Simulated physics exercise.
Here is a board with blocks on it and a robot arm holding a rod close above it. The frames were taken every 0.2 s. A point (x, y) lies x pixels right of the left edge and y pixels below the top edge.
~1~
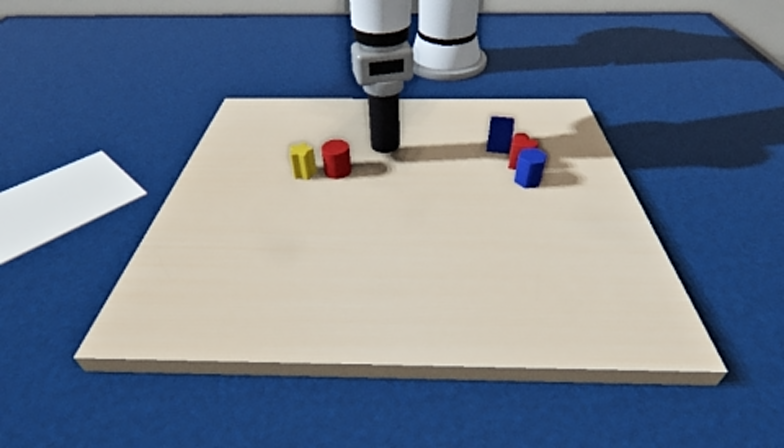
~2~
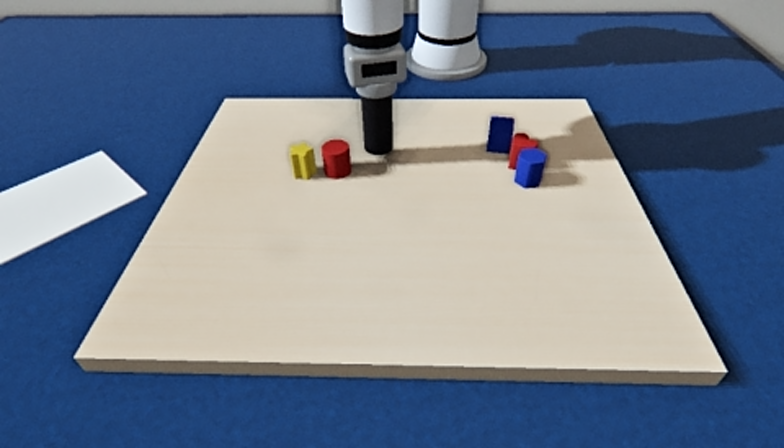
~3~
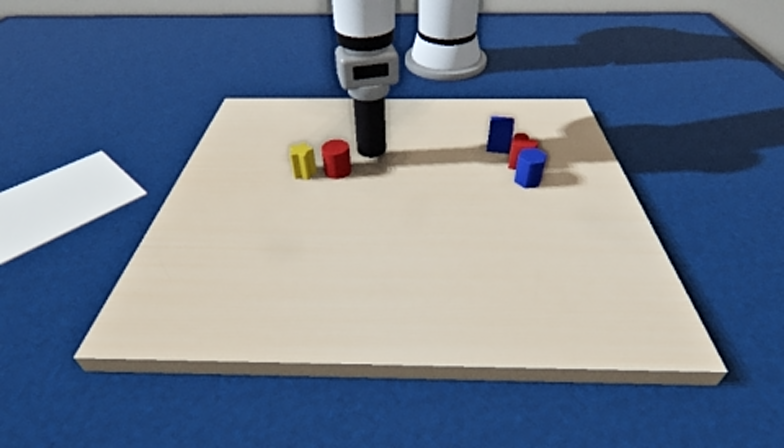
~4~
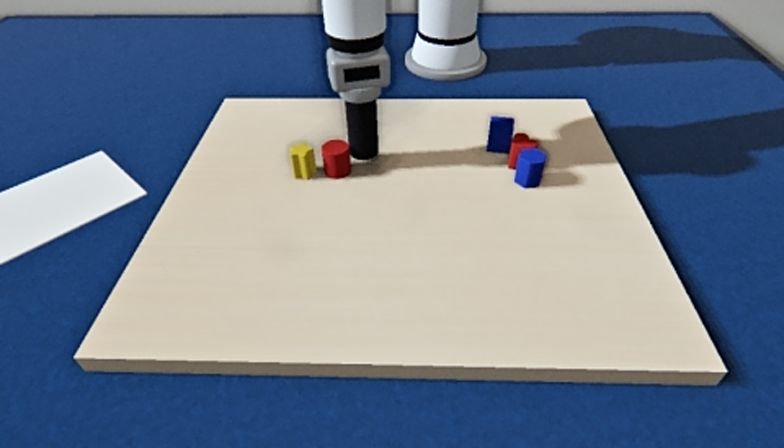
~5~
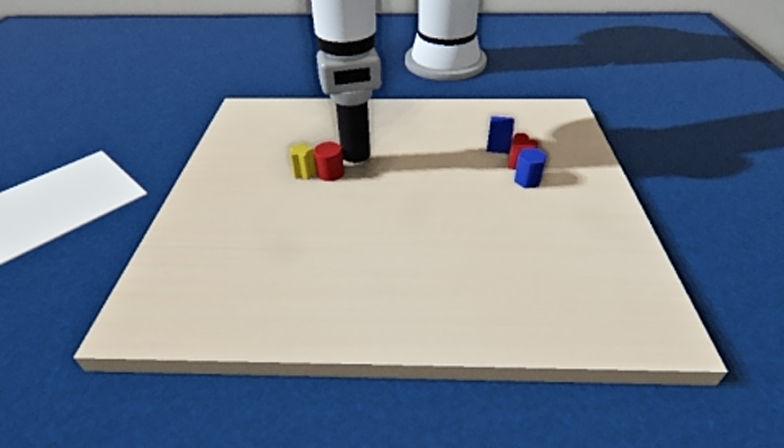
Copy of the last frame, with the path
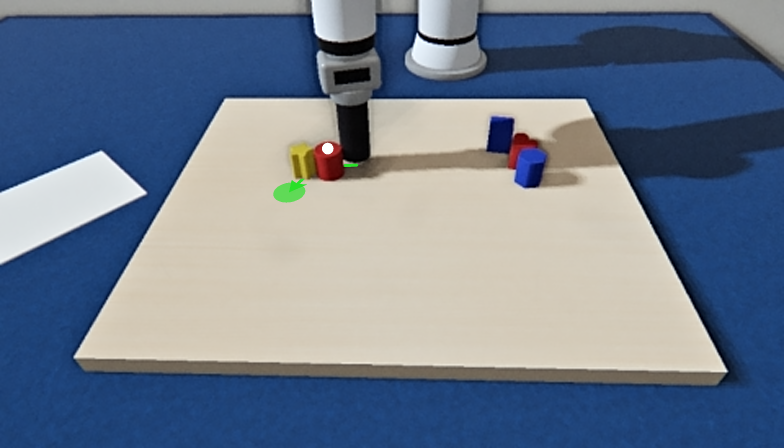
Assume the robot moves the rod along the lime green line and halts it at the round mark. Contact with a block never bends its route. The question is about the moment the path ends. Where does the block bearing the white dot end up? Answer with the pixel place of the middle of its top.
At roughly (268, 185).
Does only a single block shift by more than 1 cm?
The answer is no.
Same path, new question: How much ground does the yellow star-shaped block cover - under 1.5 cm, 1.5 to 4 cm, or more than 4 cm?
Verdict: More than 4 cm.
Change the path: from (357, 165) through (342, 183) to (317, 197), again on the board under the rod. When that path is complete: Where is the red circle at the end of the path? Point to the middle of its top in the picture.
It comes to (287, 164).
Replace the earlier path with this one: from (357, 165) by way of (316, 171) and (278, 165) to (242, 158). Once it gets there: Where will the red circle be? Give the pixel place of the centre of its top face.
For the centre of its top, I'd go with (285, 161).
Drawn move, from (357, 165) by way of (329, 166) and (306, 176) to (289, 192); the dot is on the red circle.
On the path given first. One third of the way, rod at (328, 156); yellow star-shaped block at (282, 153), turned 55° clockwise; red circle at (305, 155).
Two thirds of the way, rod at (303, 166); yellow star-shaped block at (273, 154), turned 90° clockwise; red circle at (285, 168).
At the end, rod at (287, 182); yellow star-shaped block at (265, 159), turned 150° clockwise; red circle at (268, 185).
